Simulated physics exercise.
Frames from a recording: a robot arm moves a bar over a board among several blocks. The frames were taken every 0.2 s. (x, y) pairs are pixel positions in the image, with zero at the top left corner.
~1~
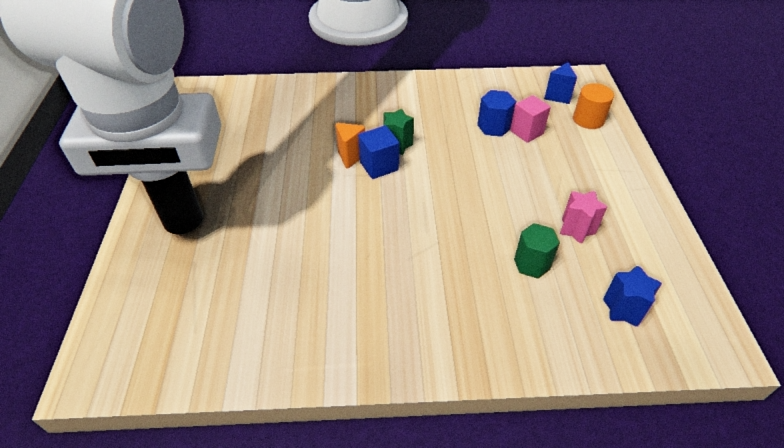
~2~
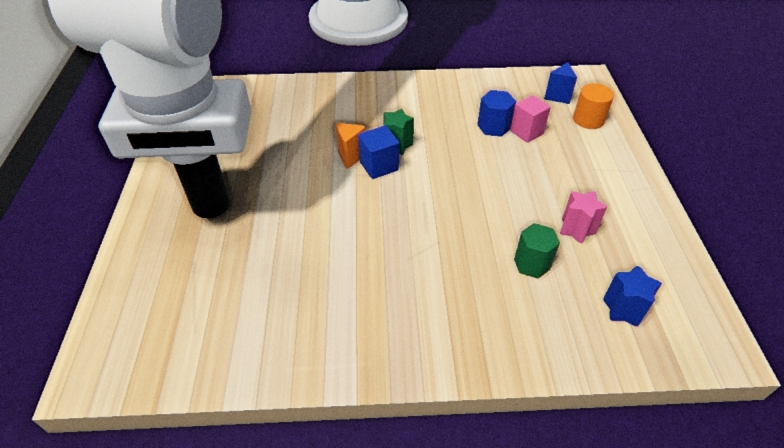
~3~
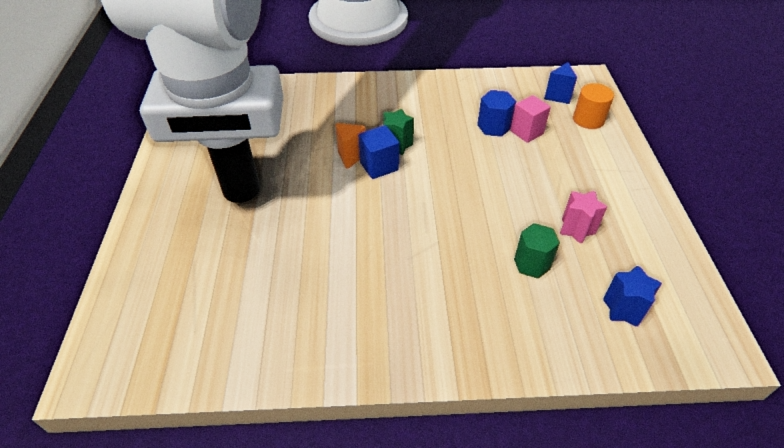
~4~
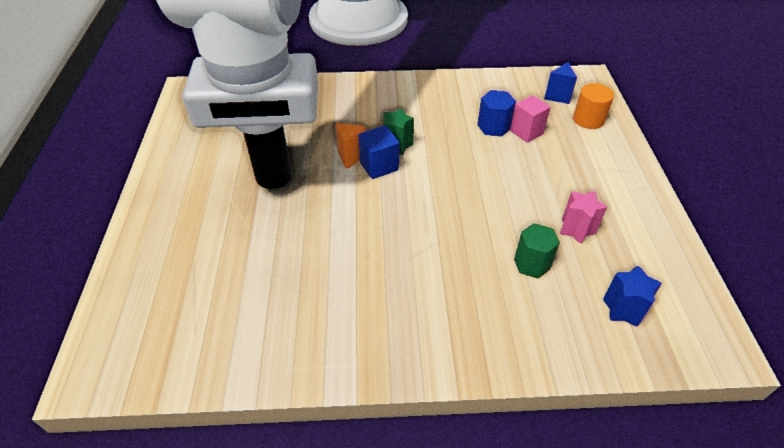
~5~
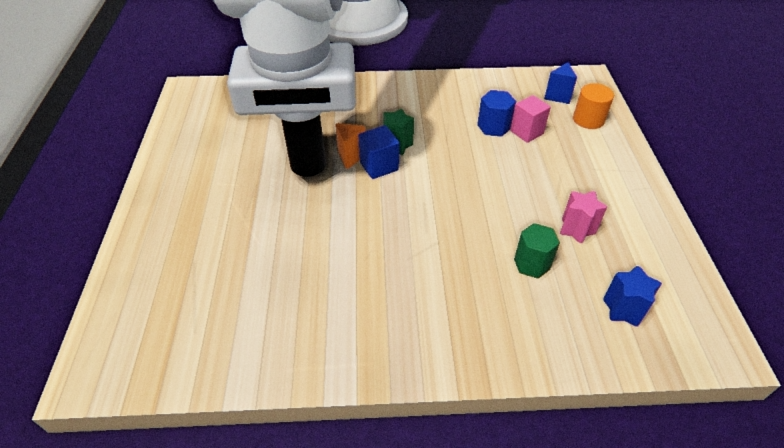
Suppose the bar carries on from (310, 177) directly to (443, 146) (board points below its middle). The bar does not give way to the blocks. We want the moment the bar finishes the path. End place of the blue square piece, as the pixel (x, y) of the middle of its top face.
Put as a pixel place, it's (475, 131).
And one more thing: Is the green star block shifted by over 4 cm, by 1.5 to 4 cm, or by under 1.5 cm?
Offset: 1.5 to 4 cm.
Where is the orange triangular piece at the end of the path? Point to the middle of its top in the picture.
About (372, 117).
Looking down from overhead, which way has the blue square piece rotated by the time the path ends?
Seen from above, its turn is clockwise.
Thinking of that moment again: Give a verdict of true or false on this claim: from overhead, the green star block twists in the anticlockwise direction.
Verdict: True.
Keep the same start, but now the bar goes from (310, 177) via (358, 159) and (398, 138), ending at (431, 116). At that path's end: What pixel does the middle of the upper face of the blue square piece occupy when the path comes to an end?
It sits at (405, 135).
On the path given first. One third of the way, bar (357, 155); orange triangular piece (363, 121), turned 55° anticlockwise; blue square piece (391, 136), turned 35° clockwise.
Two thirds of the way, bar (401, 144); orange triangular piece (372, 117), turned 90° anticlockwise; blue square piece (436, 132), turned 45° clockwise; green star block (409, 109), turned 60° anticlockwise.
At the end, bar (444, 134); orange triangular piece (372, 117), turned 90° anticlockwise; blue square piece (475, 131), turned 70° clockwise; green star block (418, 105), turned 120° anticlockwise; blue six-sided block unmoved.
